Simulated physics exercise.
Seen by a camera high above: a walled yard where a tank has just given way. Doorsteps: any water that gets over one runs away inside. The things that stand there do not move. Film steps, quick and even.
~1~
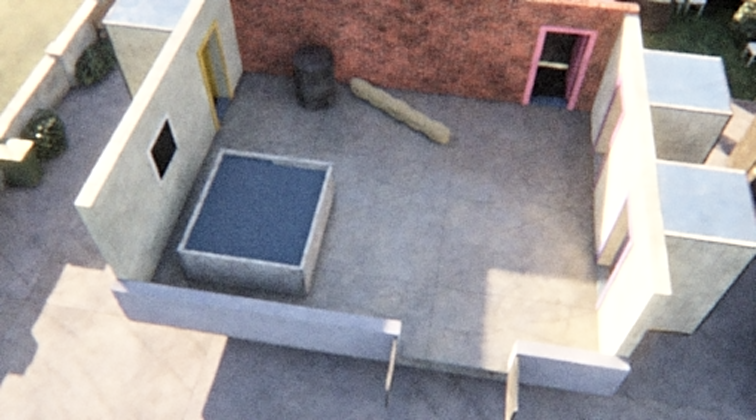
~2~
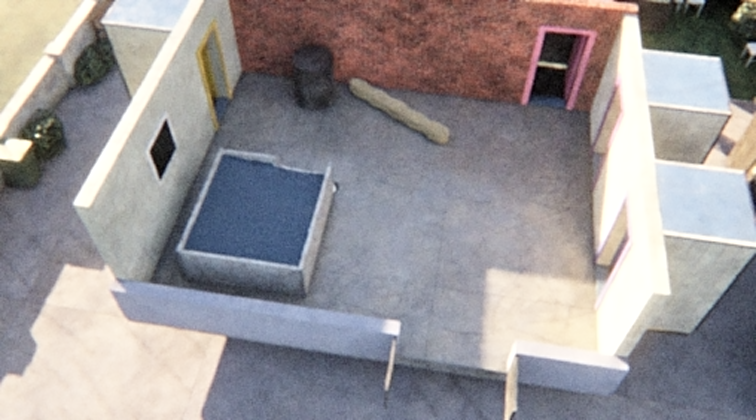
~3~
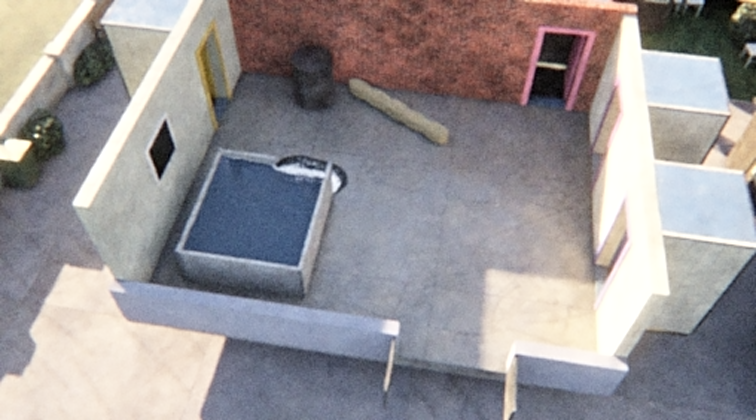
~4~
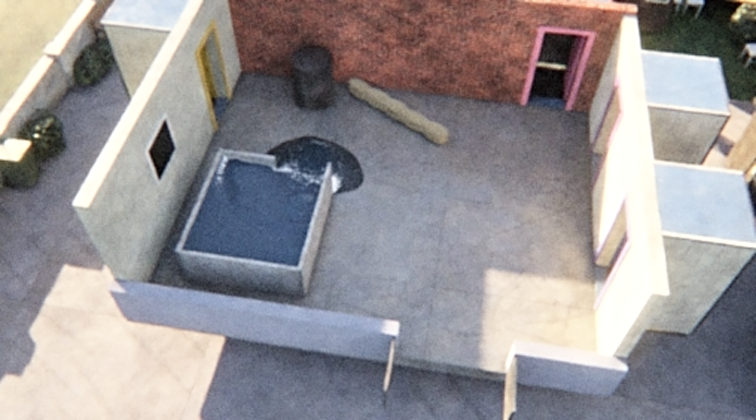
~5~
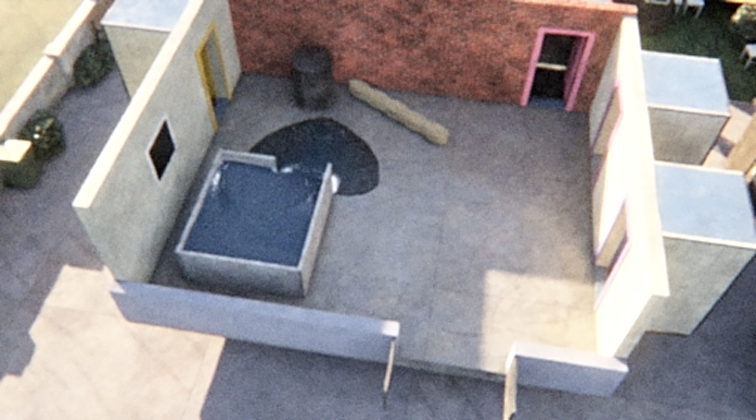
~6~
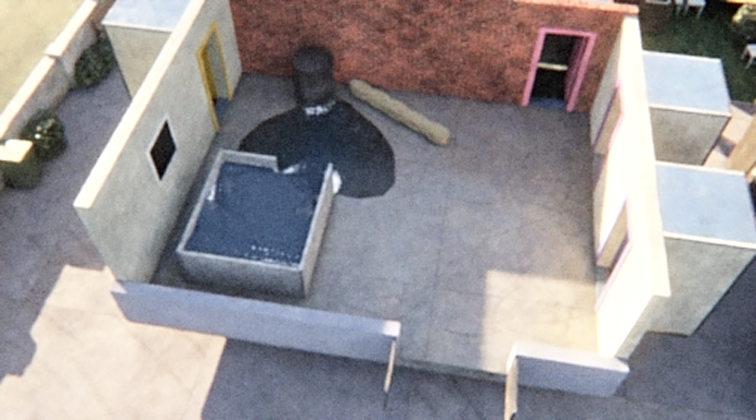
Walled yard with a brick back wall, dark water pouring from an open tank's far side and spreading around a dark barrel.
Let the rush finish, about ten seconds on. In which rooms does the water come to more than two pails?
My prediction: Pink door: Two buckets at most; blue door: Above two buckets; yellow door: Above two buckets; purple door: Two buckets at most.
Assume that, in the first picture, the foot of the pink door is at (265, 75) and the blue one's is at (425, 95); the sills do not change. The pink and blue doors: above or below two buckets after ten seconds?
Pink door: Crosses the line; blue door: Stays below the line.
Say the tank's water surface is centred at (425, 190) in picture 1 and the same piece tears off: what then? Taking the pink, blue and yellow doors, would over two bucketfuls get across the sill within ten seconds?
The pink door exceeds the limit, the blue door stays within the limit, the yellow door stays within the limit.
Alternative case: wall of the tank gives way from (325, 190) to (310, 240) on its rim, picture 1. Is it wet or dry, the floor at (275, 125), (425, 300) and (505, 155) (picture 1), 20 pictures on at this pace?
Unwetted, submerged, submerged.
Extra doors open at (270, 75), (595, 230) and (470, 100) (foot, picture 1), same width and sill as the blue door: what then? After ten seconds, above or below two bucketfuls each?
In order: Exceeds it, exceeds it, falls short.
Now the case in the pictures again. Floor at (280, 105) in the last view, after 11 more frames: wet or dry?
My call: Swamped.
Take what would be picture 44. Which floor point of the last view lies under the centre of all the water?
About (328, 189).
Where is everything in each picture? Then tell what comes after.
The first frame shows still water in the open tank at (260, 208).
In the second frame, the front is at (335, 190), out from the gap on the open tank's far side.
In the third frame, the front is at a hidden place, out from the gap on the open tank's far side.
In the fourth frame, the front is at (306, 139), out from the gap on the open tank's far side.
In the fifth frame, water pours out on the open tank's far side and has run to (321, 120).
In the sixth frame, water pours out on the open tank's far side and has run to (343, 104).
A moment on, water covers 25 % of the floor; the pink door not reached, the blue door not reached, the yellow door wet at the sill, nothing in, the purple door not reached.
Next, water covers 30 % of the floor; the pink door not reached, the blue door not reached, the yellow door wet at the sill, nothing in, the purple door not reached.
Then, water covers 50 % of the floor; the pink door not reached, the blue door not reached, the yellow door over two buckets in, the purple door wet at the sill, nothing in.
Later, water covers 80 % of the floor; the pink door wet at the sill, nothing in, the blue door under two buckets in, the yellow door far over two buckets in, the purple door wet at the sill, nothing in.
In the end, water covers 90 % of the floor; the pink door wet at the sill, nothing in, the blue door over two buckets in, the yellow door far over two buckets in, the purple door wet at the sill, nothing in.
